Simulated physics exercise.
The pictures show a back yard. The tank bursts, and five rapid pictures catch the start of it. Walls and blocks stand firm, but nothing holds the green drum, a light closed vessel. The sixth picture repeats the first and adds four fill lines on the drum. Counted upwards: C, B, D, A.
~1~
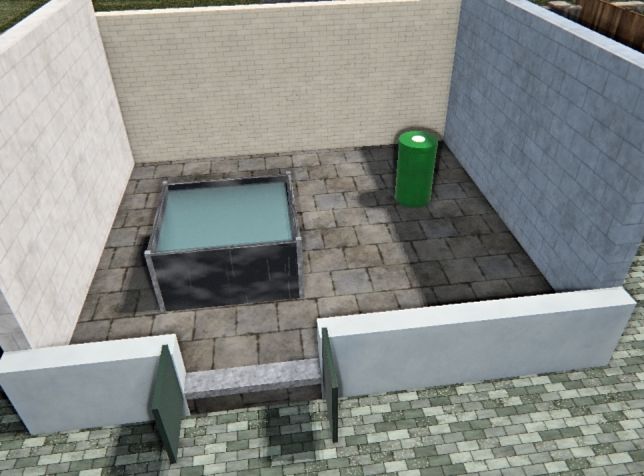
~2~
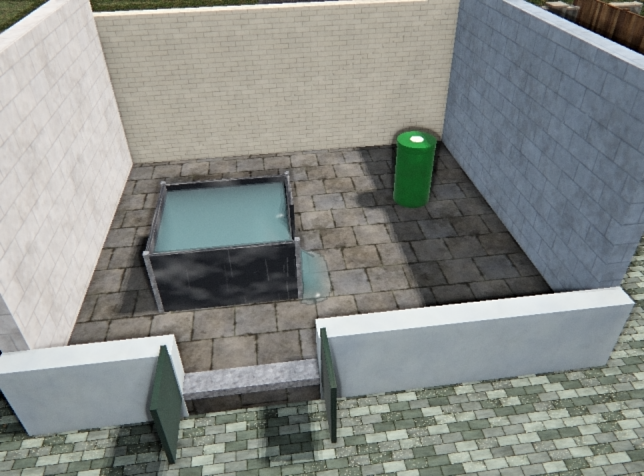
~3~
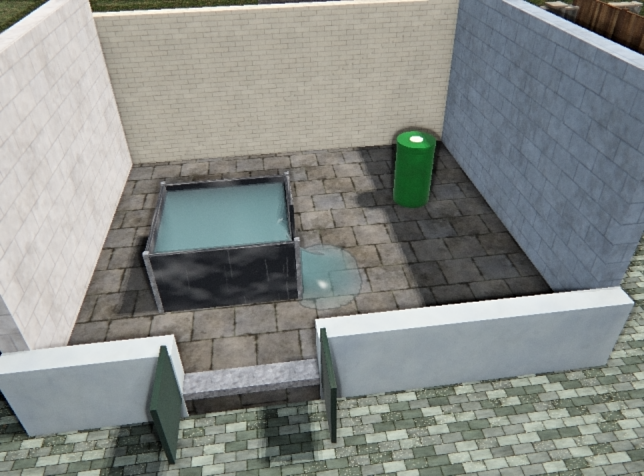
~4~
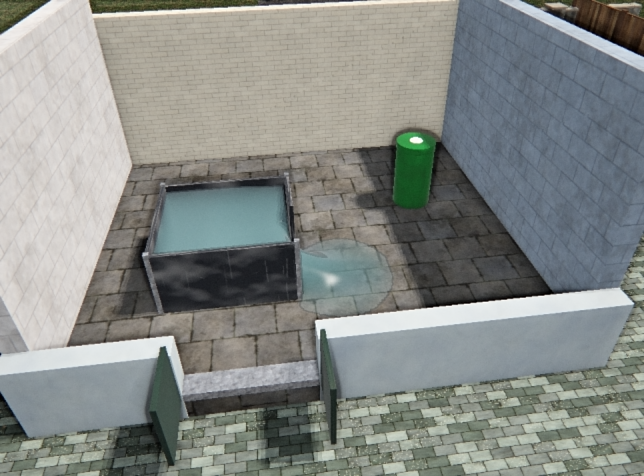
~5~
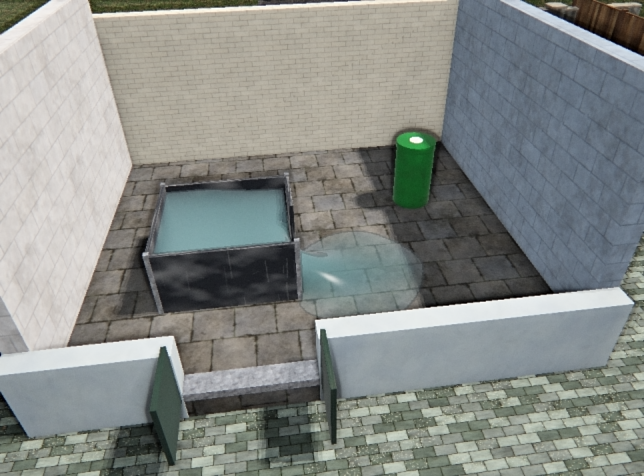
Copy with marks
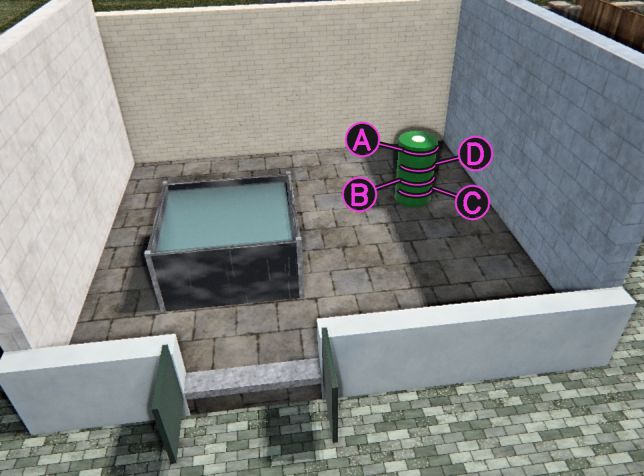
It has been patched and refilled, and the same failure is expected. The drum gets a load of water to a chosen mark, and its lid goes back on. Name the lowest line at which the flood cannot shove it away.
The limit is C.
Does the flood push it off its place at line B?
No, that is safe.
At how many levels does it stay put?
All of the four.
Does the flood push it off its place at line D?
No.
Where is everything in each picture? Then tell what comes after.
Lid of the green drum at (418, 139); tank full, its middle at (227, 216); open gate at (248, 330).
Water covers 1 % of the ground and is seen nearest the drum at (314, 255).
Water covers 3 % of the ground and is seen nearest the drum at (333, 248).
Water covers 6 % of the ground and is seen nearest the drum at (351, 242).
Lid of the green drum at (416, 141); water covers 9 % of the ground and is seen nearest the drum at (380, 239).
On the marked copy, A at (423, 154); B at (420, 184); C at (419, 195); D at (422, 170); from the bottom up C, B, D, A.
For line A, it does not move.
For line B, it does not move.
For line C, it does not move.
For line D, it does not move.
